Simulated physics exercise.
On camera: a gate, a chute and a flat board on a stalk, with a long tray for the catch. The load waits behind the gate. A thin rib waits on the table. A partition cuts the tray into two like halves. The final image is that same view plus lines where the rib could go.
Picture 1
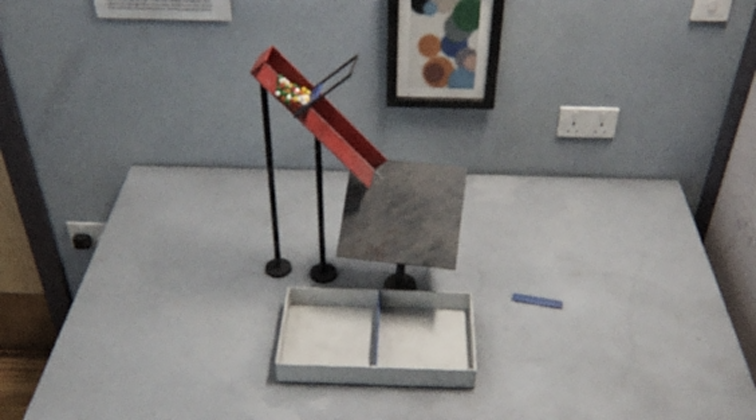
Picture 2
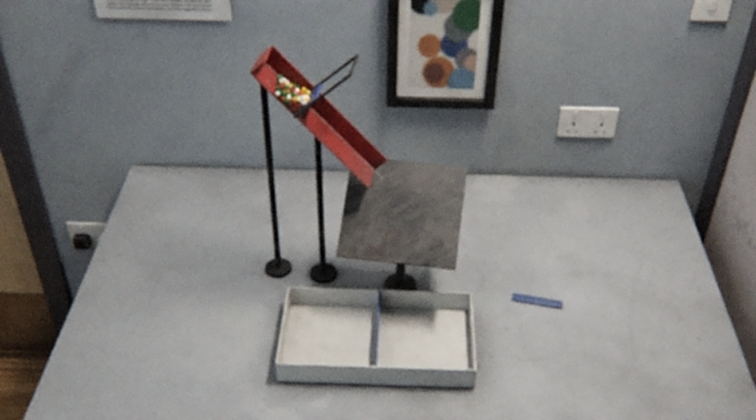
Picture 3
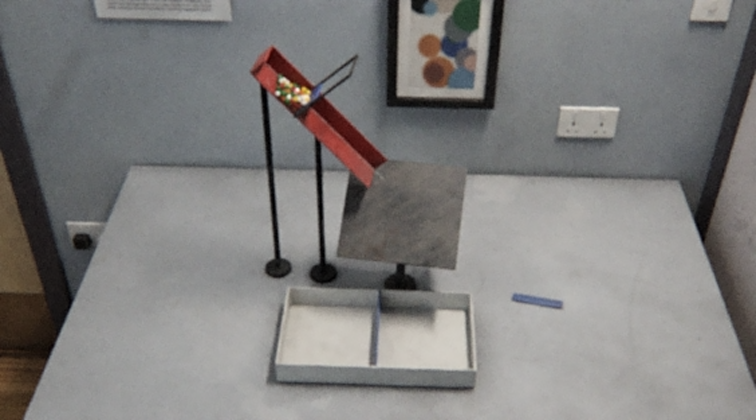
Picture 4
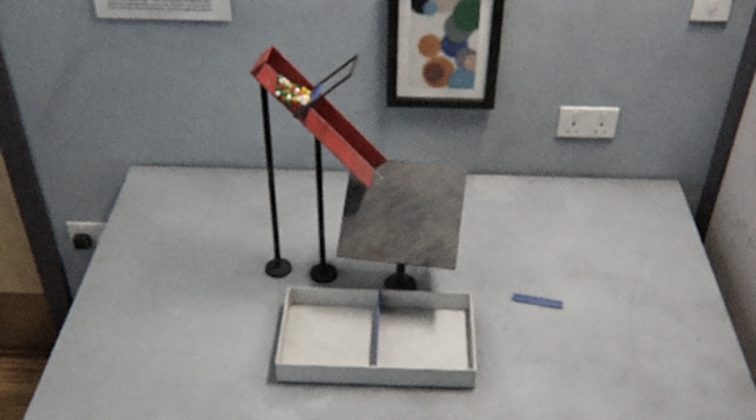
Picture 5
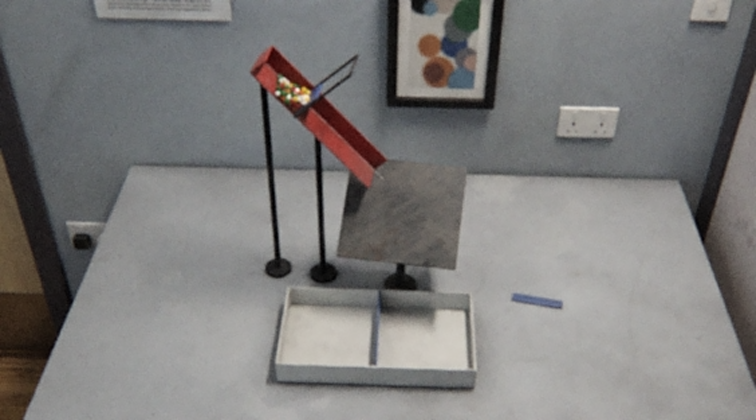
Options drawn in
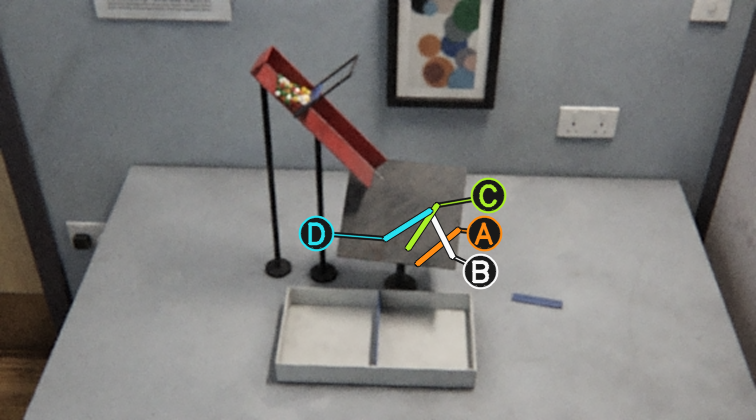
Small colourful beads resting motionless behind a gate in a sloping red chute, above a tilted grey board and divided tray.
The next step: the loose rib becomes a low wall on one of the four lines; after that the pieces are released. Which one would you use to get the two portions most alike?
The best line is C.
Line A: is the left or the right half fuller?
More lands on the right.
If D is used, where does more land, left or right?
The left half.
On the marked copy, line A from (458, 230) to (417, 263); line B from (429, 210) to (452, 256); line C from (436, 205) to (408, 247); line D from (429, 210) to (385, 238).
For line A, of what is caught, about a tenth in the left half, the larger part in the right.
For line B, of what is caught, just a few in the left half, almost all in the right.
For line C, of what is caught, roughly half in the left half, roughly half in the right.
For line D, of what is caught, almost all in the left half, about a tenth in the right.
